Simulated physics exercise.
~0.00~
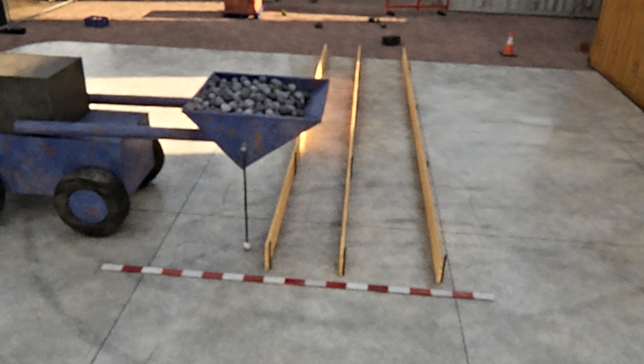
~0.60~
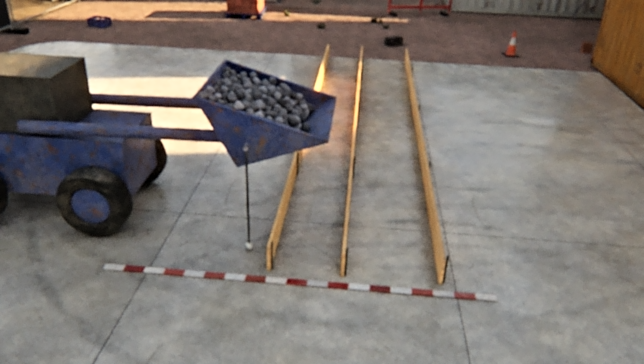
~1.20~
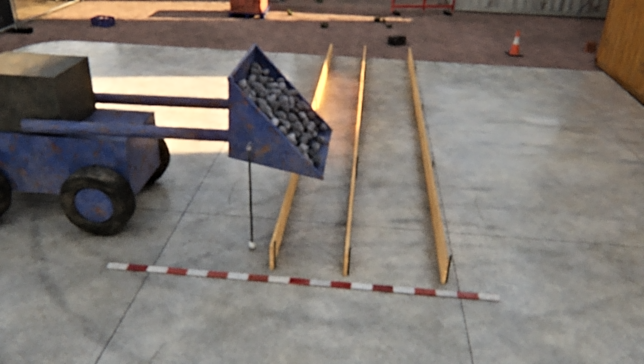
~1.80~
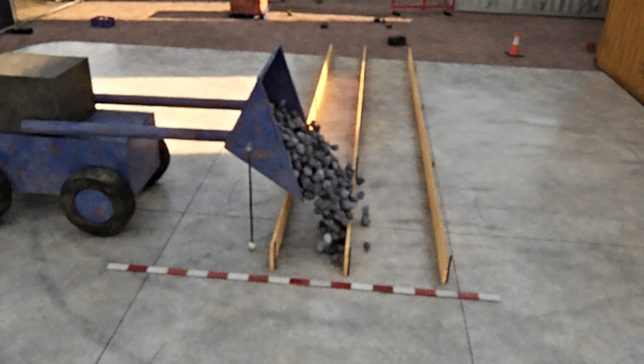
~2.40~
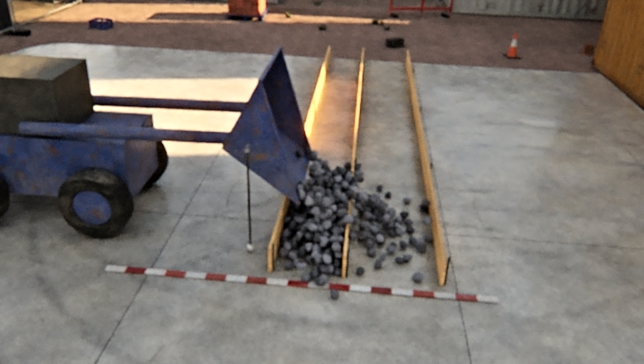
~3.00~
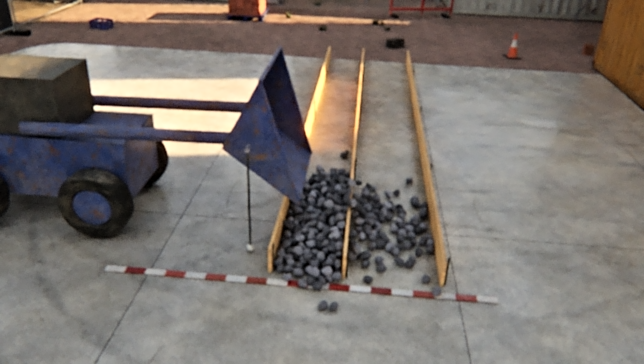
To begin with, a blue wheeled loader on the left holds a bucket heaped with rounded grey stones beside three long wooden boards that form two bays on a concrete floor. The bucket begins to tip to the right, and the stones stay in it at first. As it tilts steeply, they pour over the lip into the near bay. The bucket then stays tipped while more tumble out, some spilling past the middle board into the far bay. Finally the bucket is empty, with most stones piled in the near bay, fewer in the far one, and a couple lying beyond the red-and-white staff.
